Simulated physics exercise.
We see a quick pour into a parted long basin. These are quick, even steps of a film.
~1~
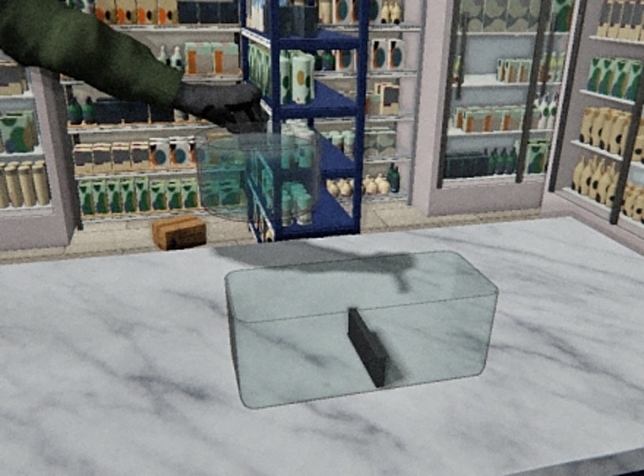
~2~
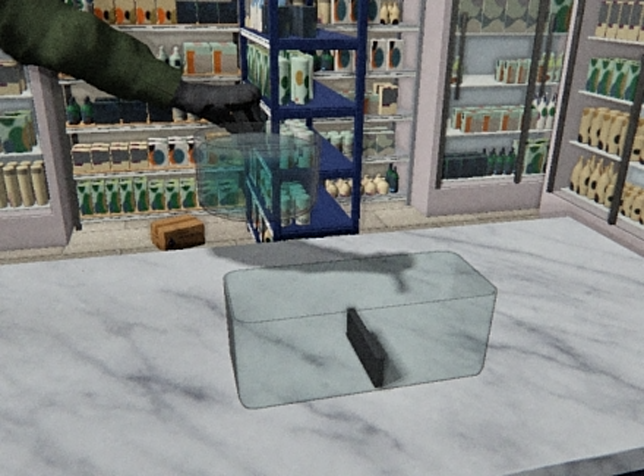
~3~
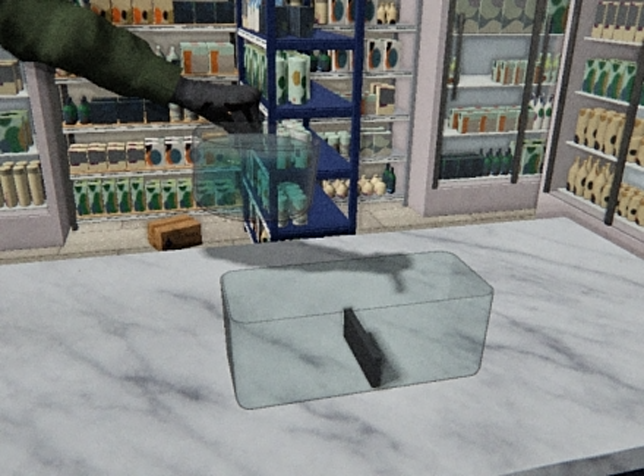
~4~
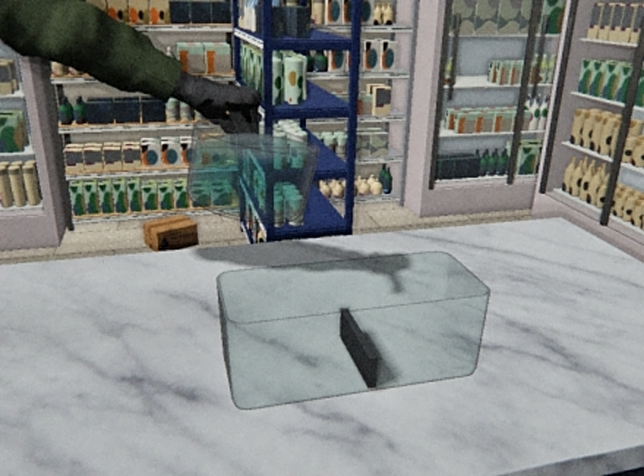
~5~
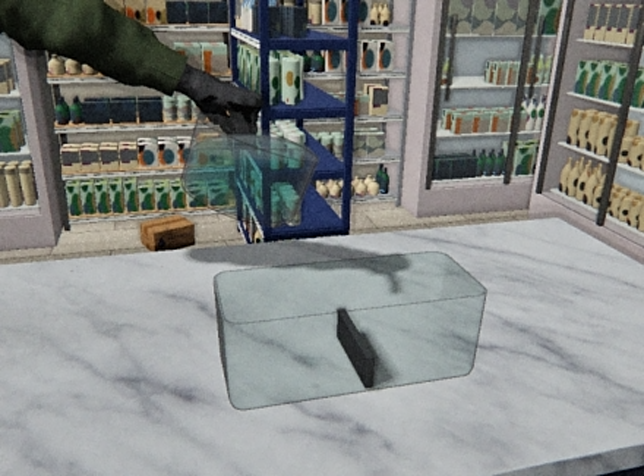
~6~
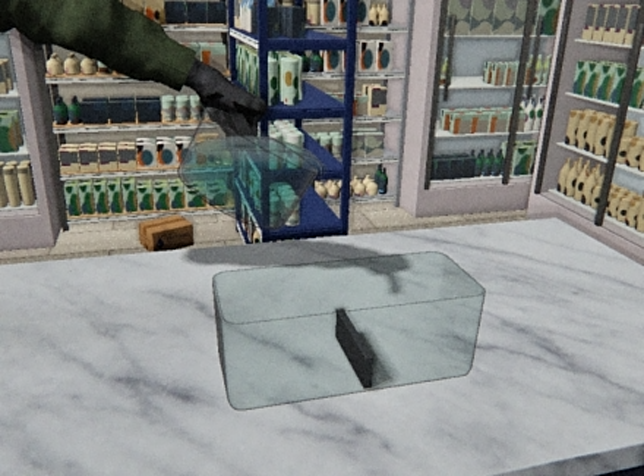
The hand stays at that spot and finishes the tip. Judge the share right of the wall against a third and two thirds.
In the end between a third and two thirds is right of the wall.
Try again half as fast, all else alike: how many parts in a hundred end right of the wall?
Roughly 65 in a hundred.
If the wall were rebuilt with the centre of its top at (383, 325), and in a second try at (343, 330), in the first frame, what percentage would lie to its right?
First some 25, then 85 per cent.
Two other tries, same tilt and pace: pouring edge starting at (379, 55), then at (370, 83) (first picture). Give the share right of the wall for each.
About 80 and 85 per cent.
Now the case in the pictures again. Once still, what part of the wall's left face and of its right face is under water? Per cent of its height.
Left: 40 %. Right: 60 %.
A moment on, the saucepan is tipped on its side and 39 per cent is still to pour, 3 is left of the wall and 16 right of it.
Next, the saucepan is tipped on its side and 10 per cent is still to pour, 26 is left of the wall and 55 right of it.
Then the saucepan is tipped on its side and 2 per cent is still to pour, 40 is left of the wall and 53 right of it.
Later the saucepan is tipped on its side and 0 per cent is still to pour, 44 is left of the wall and 54 right of it.
In the end 45 per cent lies left of the wall, 54 right of it and 1 outside.
